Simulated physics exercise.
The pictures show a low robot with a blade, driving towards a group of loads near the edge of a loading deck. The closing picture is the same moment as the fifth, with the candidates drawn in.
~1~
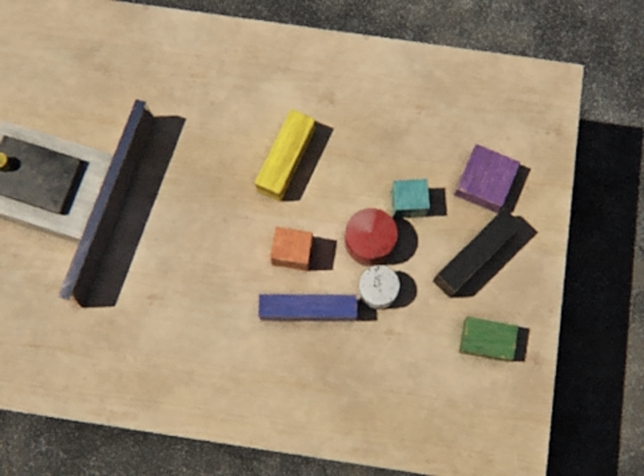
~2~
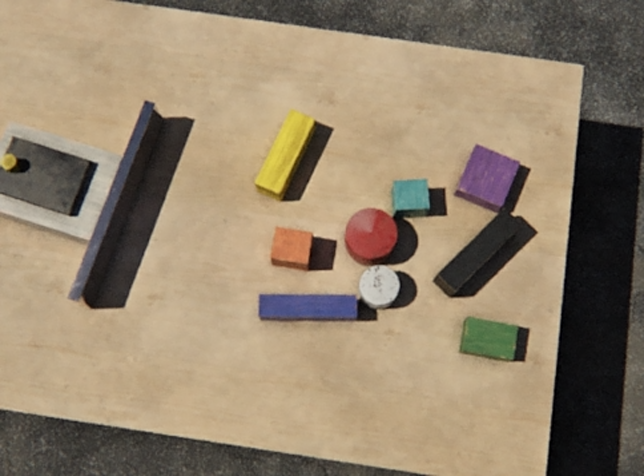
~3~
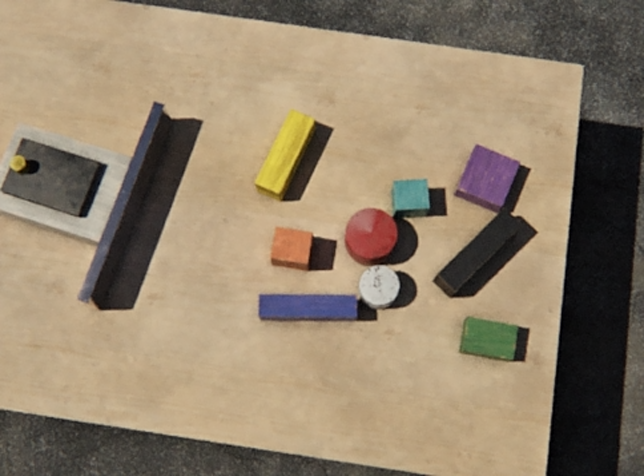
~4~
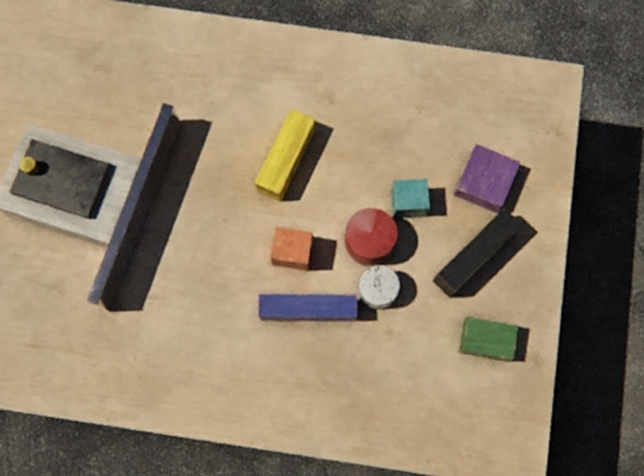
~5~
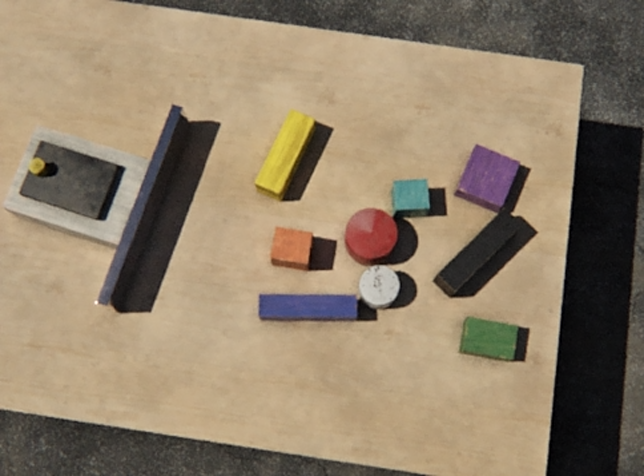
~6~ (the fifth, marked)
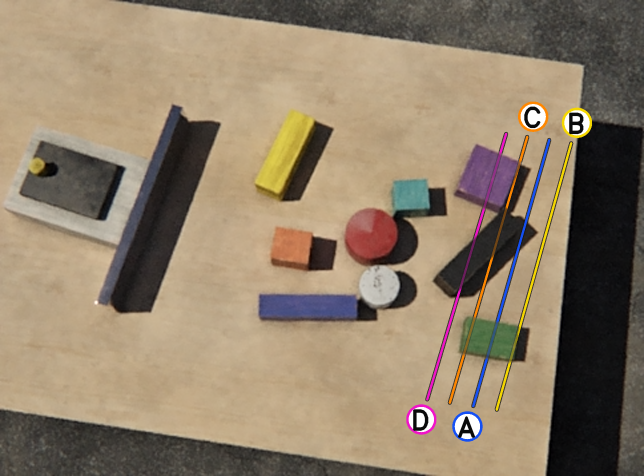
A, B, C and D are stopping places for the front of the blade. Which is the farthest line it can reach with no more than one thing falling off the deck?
Line C.
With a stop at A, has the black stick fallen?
Yes.
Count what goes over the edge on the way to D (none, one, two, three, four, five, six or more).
In all, none.
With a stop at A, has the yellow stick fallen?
By then, no.
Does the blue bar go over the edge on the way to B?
No.
On the marked copy, A at (513, 269); B at (535, 272); C at (490, 265); D at (468, 262).
Following C. Soon after the start, robot (201, 200); yellow stick (313, 160); green crate (488, 339).
Later, robot (326, 218); green crate (494, 339); turquoise crate (455, 208).
In the end, robot (426, 232); purple crate (566, 191); black stick (555, 278); none fallen.
As for the rest, A drops three; B drops six; D is within the limit but short.
